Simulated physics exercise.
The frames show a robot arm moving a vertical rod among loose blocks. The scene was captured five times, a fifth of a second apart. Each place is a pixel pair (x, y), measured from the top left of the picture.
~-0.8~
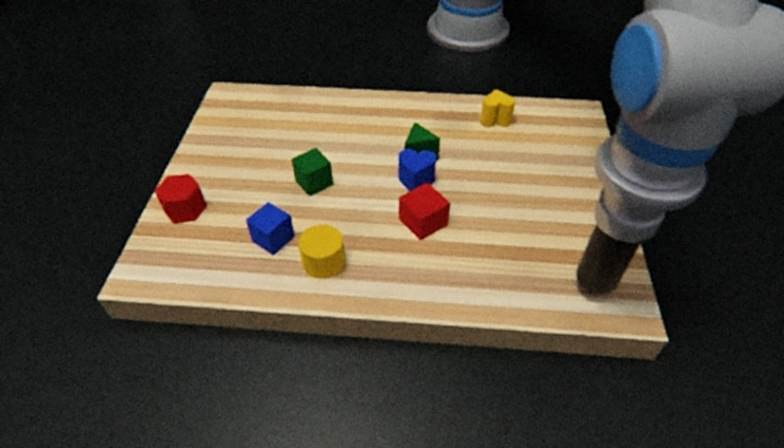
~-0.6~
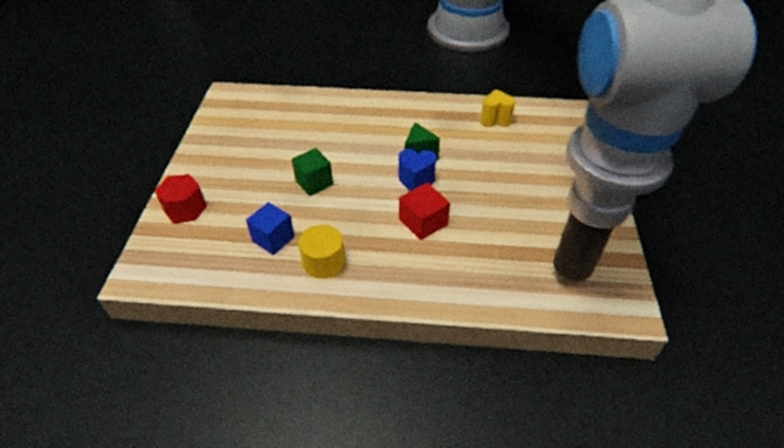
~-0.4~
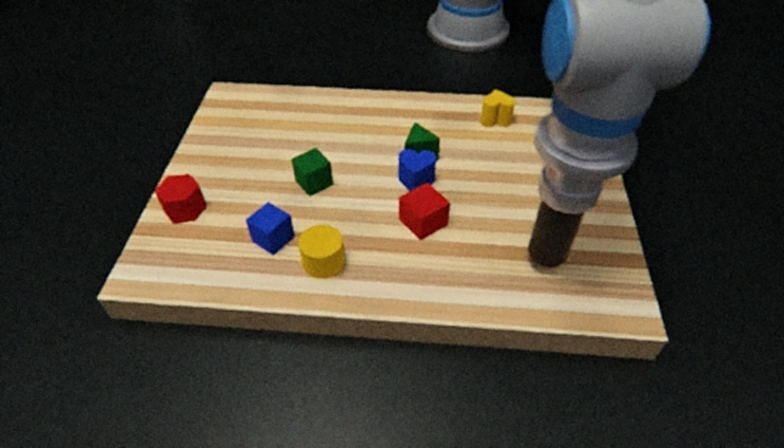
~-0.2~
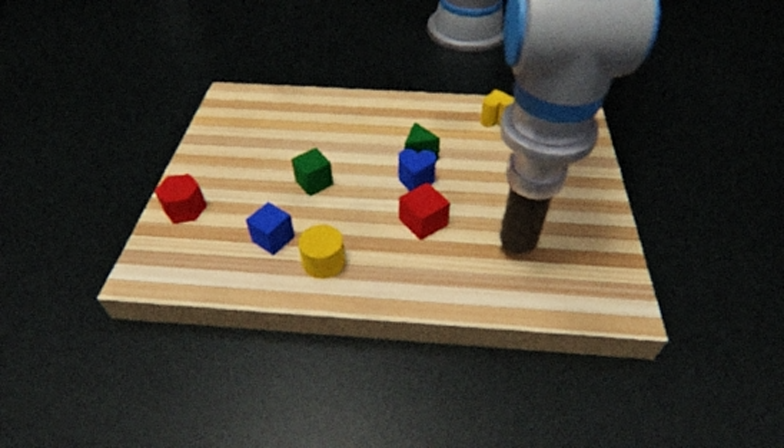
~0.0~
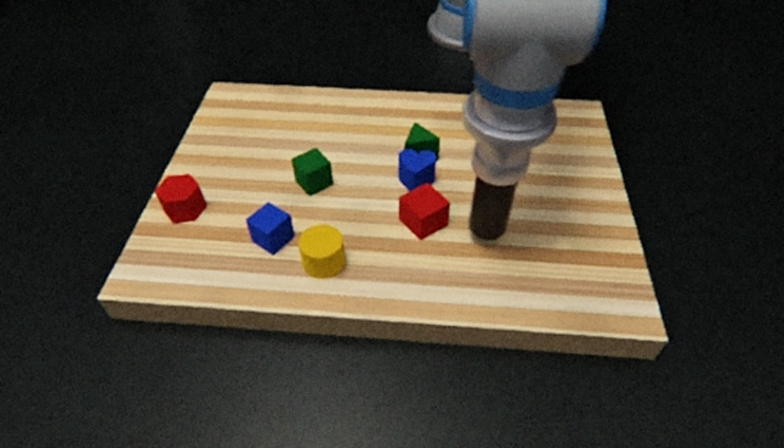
At the start, a robot arm holds a dark vertical rod near the right edge of a striped wooden board scattered with red, blue, green and yellow blocks. The arm moves the rod steadily left and slightly toward the back, ending just right of the red cube, while the blocks stay still.
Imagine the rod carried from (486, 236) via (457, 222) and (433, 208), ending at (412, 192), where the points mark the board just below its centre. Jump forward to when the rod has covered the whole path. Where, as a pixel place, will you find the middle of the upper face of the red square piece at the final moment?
When the path ends, it will be at (387, 190).
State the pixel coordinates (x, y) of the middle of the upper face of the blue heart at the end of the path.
Its top face will be centred at roughly (408, 148).
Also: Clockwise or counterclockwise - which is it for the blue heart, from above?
Direction: Clockwise.
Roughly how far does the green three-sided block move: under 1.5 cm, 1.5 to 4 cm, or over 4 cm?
It ends within 1.5 cm of its spot.
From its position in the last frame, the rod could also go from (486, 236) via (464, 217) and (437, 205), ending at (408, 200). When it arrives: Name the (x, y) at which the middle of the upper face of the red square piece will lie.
Pixel (402, 204).
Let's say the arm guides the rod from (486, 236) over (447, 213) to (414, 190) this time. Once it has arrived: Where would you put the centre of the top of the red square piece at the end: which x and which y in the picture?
Somewhere near (392, 191).
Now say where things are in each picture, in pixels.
In the first frame, rod tip at (596, 279); block tops, blue heart at (417, 159); green three-sided block at (420, 134); red square piece at (425, 199).
In the second frame, rod at (573, 266); blocks unchanged.
In the third frame, rod at (547, 253); blocks unchanged.
In the fourth frame, rod at (518, 240); blocks unchanged.
In the fifth frame, rod at (487, 227); blue heart at (417, 159); green three-sided block at (420, 134); red square piece at (425, 199).
What follows on the original path. One third of the way, rod at (458, 214); red square piece at (415, 198).
Two thirds of the way, rod at (432, 198); red square piece at (394, 194), turned 45° anticlockwise.
At the end, rod at (412, 183); blue heart at (408, 148), turned 25° clockwise; green three-sided block at (420, 131), turned 20° clockwise; red square piece at (387, 190), turned 80° anticlockwise.
